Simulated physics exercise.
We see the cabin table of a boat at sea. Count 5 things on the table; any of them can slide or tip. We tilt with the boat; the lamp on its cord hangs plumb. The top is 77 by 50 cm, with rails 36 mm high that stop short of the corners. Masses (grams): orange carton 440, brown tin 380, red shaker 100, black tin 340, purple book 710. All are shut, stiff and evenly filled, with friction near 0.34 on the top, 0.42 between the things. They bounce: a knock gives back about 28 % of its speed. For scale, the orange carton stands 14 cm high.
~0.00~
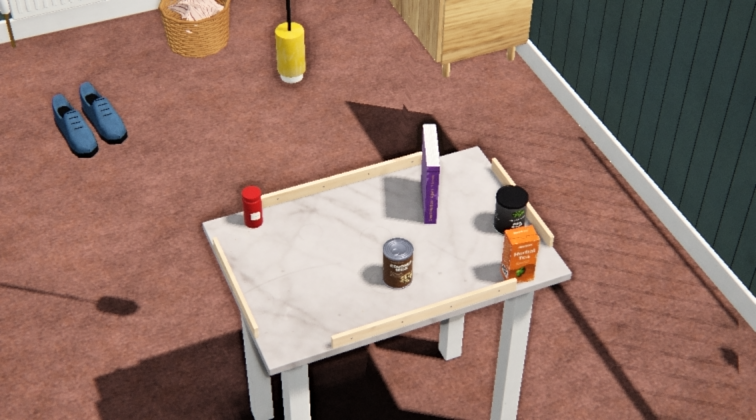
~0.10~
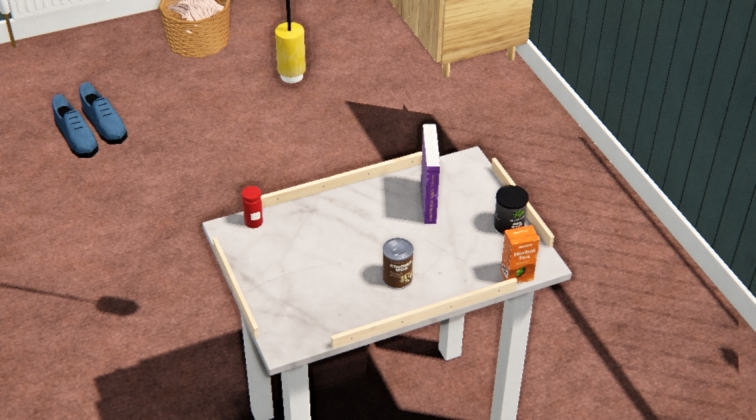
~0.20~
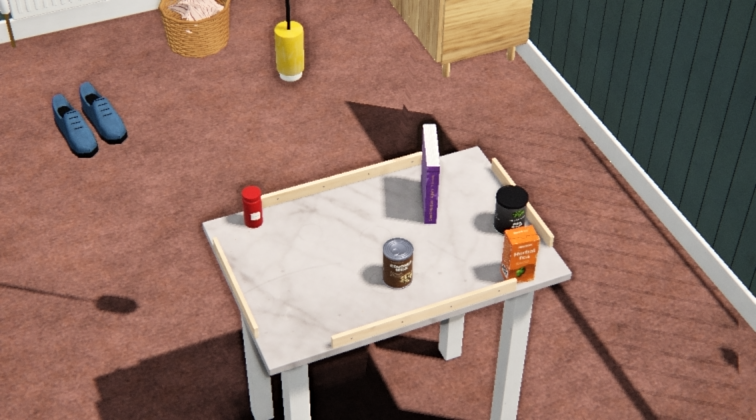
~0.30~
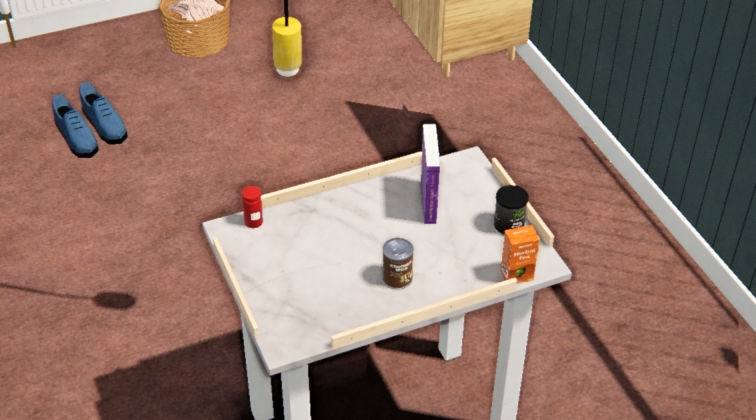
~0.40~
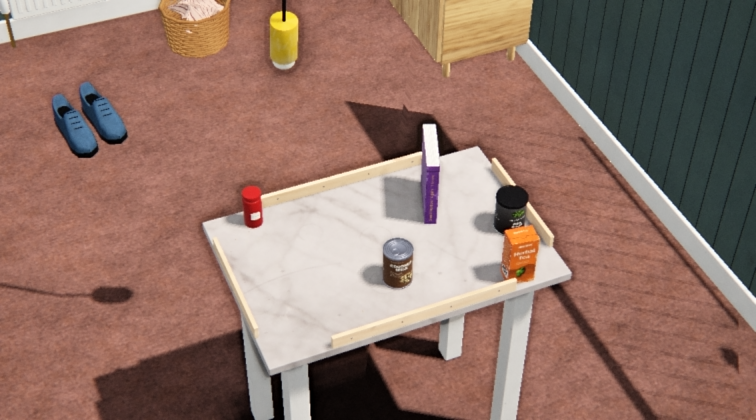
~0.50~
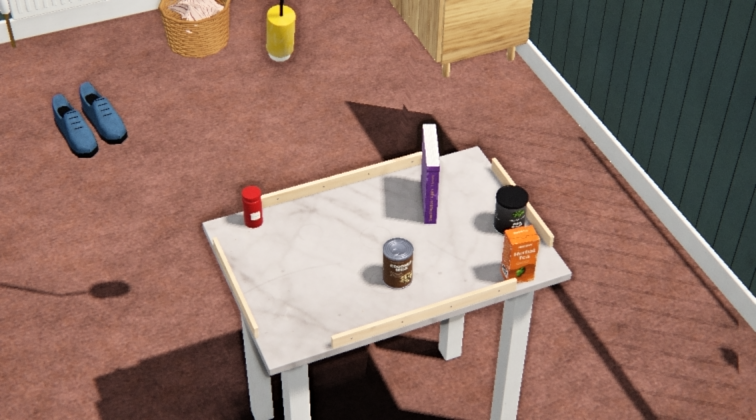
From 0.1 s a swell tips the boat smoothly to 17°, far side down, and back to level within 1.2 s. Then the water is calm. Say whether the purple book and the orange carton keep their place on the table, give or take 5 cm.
The purple book stays put and the orange carton stays put.
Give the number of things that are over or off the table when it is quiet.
0 of them.
By 0.80 s, floor tilted 16°, far side down.
By 1.20 s, floor tilted 1°, far side down.
By 1.60 s, boat level.
When it is over (1.8 s), all 5 within 5 cm of the start. End places, in pixels of the last picture, purple book near (430, 174), orange carton near (520, 256).
